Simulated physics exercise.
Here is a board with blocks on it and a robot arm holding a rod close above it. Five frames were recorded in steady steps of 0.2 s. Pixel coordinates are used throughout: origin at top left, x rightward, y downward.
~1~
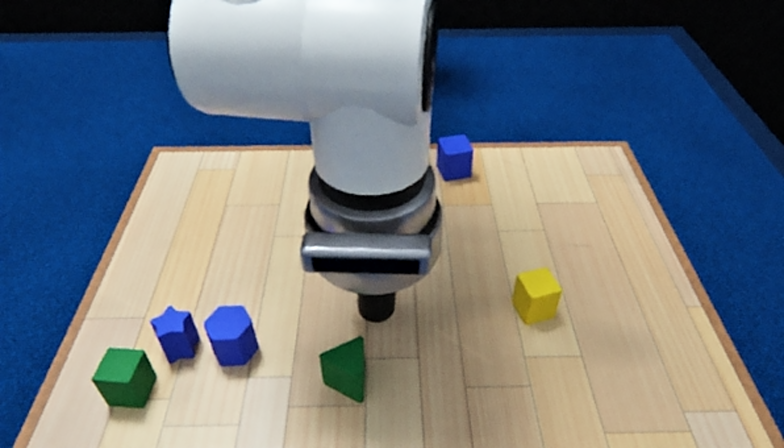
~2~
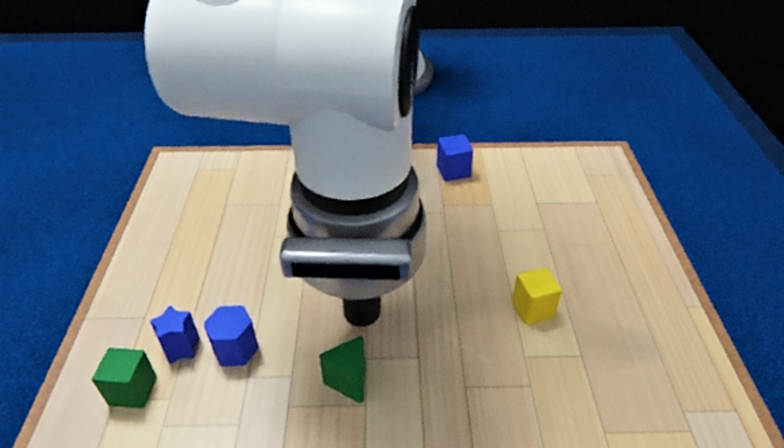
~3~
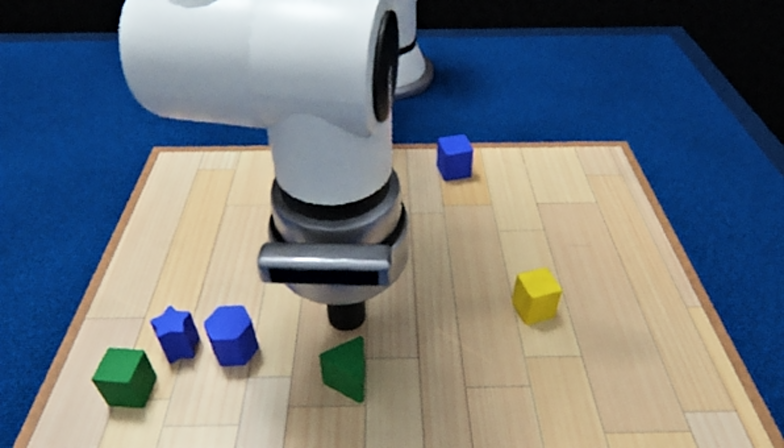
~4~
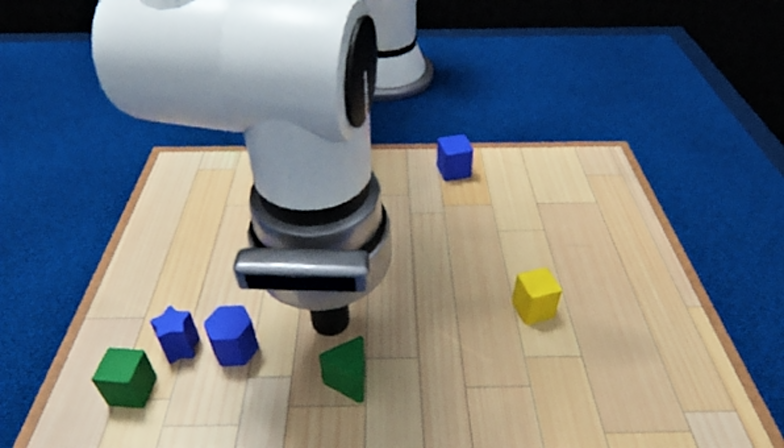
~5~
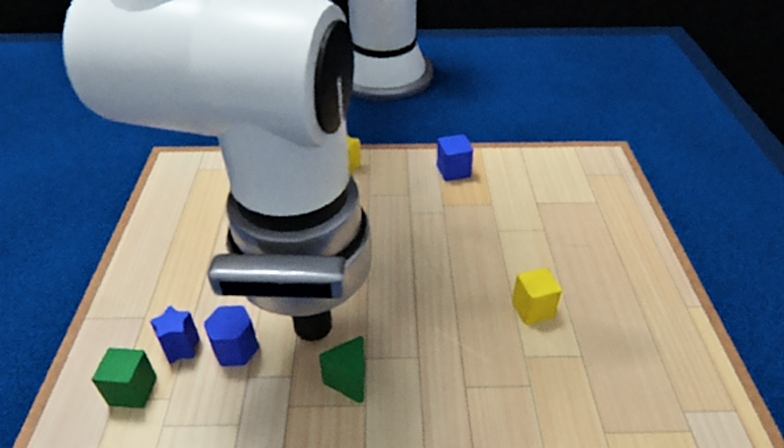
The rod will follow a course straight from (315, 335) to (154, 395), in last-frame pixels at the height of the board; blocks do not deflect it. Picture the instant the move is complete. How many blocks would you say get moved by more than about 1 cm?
I predict three or more.
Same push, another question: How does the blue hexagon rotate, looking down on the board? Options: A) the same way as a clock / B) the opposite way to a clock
(A)
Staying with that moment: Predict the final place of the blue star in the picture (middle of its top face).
Just about (139, 308).
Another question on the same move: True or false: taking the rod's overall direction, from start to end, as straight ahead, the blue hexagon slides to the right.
True
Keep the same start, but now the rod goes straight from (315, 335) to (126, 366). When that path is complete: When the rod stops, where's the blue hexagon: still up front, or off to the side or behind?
It remains before the rod.
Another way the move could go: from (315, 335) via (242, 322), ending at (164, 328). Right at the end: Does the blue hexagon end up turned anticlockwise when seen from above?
I believe so.
The first path, step by step. One third of the way, rod (261, 345); blue hexagon (214, 323), turned 10° clockwise.
Two thirds of the way, rod (206, 365); blue star (144, 312), turned 30° clockwise; blue hexagon (174, 325), turned 75° clockwise.
At the end, rod (149, 386); green square (97, 369); blue star (139, 308), turned 30° clockwise; blue hexagon (164, 325), turned 100° clockwise; green three-sided block not moved.
